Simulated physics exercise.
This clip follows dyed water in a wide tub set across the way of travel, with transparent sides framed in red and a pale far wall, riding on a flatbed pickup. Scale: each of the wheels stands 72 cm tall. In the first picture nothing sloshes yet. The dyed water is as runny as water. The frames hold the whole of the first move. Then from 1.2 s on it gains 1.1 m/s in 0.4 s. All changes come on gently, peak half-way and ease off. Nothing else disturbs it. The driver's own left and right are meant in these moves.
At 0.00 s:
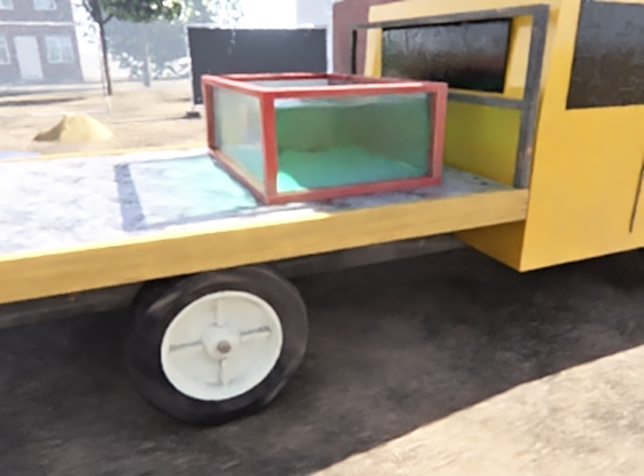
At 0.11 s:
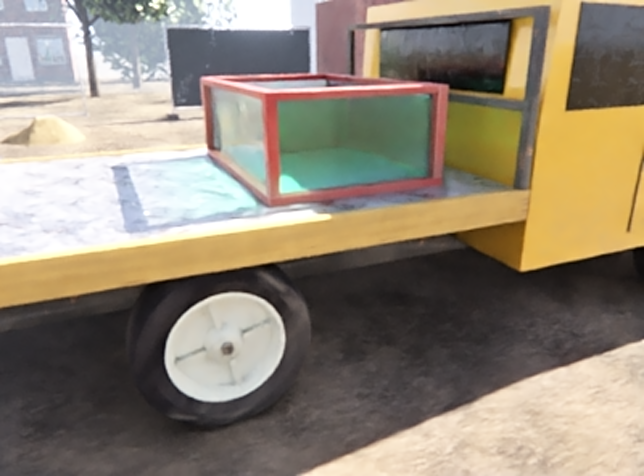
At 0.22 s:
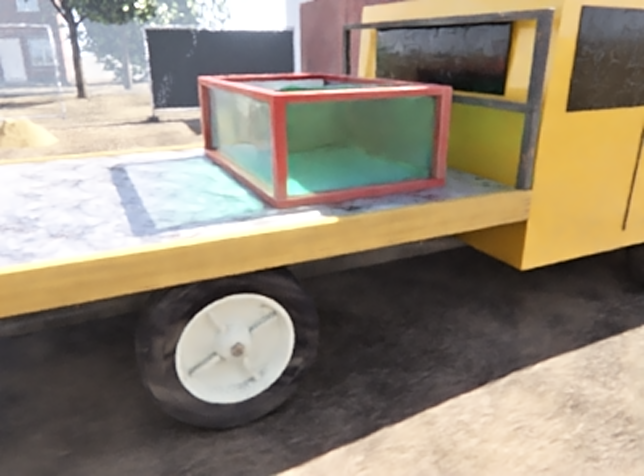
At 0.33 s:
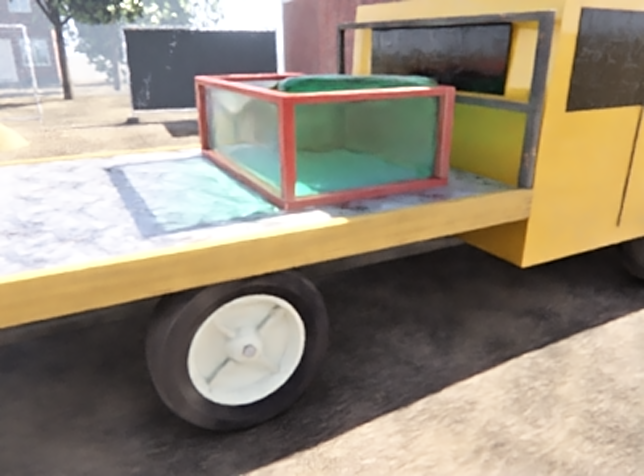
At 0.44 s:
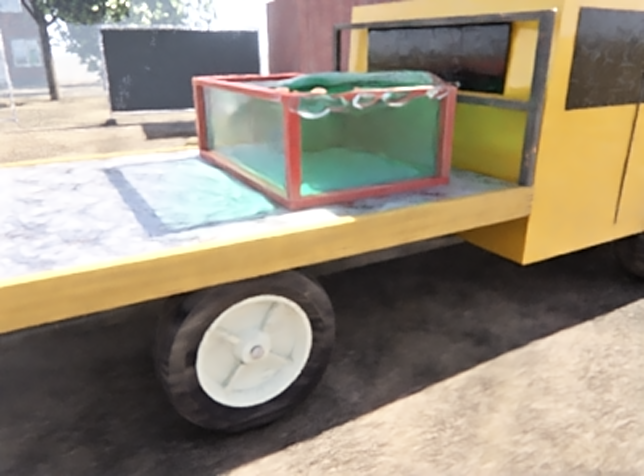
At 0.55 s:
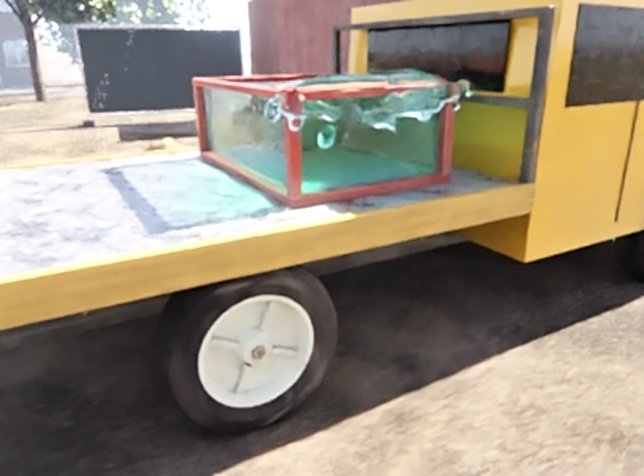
Green water rides in a clear-sided tub on a flatbed truck, seen from the side and slightly above on sunlit dirt. The red-framed tub sits beside the yellow cab at right, above a white-hubbed wheel, with a dark panel and tree behind. The wheel turns and the background slides left as the camera keeps alongside, while the water climbs towards the near side and curls raggedly over the rim.
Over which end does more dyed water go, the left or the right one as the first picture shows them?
Over the left end.
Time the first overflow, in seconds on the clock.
At about 0.6 s.
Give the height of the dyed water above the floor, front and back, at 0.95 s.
Front 36 cm, back 34 cm.
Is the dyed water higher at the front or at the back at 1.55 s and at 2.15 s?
Towards the back, then the front.
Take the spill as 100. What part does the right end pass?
Some 20 per cent of it.
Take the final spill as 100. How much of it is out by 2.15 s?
About 60 per cent.
By 0.95 s front 36 cm, middle 35 cm, back 35 cm above the floor; the loss stands at 2 per cent, mostly over the near side, some over the right end.
By 1.55 s front 18 cm, middle 29 cm, back 44 cm above the floor; the loss stands at 3 per cent, over the near side and the far side, a little elsewhere.
By 2.15 s front 41 cm, middle 26 cm, back 23 cm above the floor; the loss stands at 9 per cent, over the left end and the near side, a little elsewhere.
By 4.59 s the loss stands at 14 per cent, over the left end and the near side, a little elsewhere; the right end has passed 3 per cent and the left end 6.
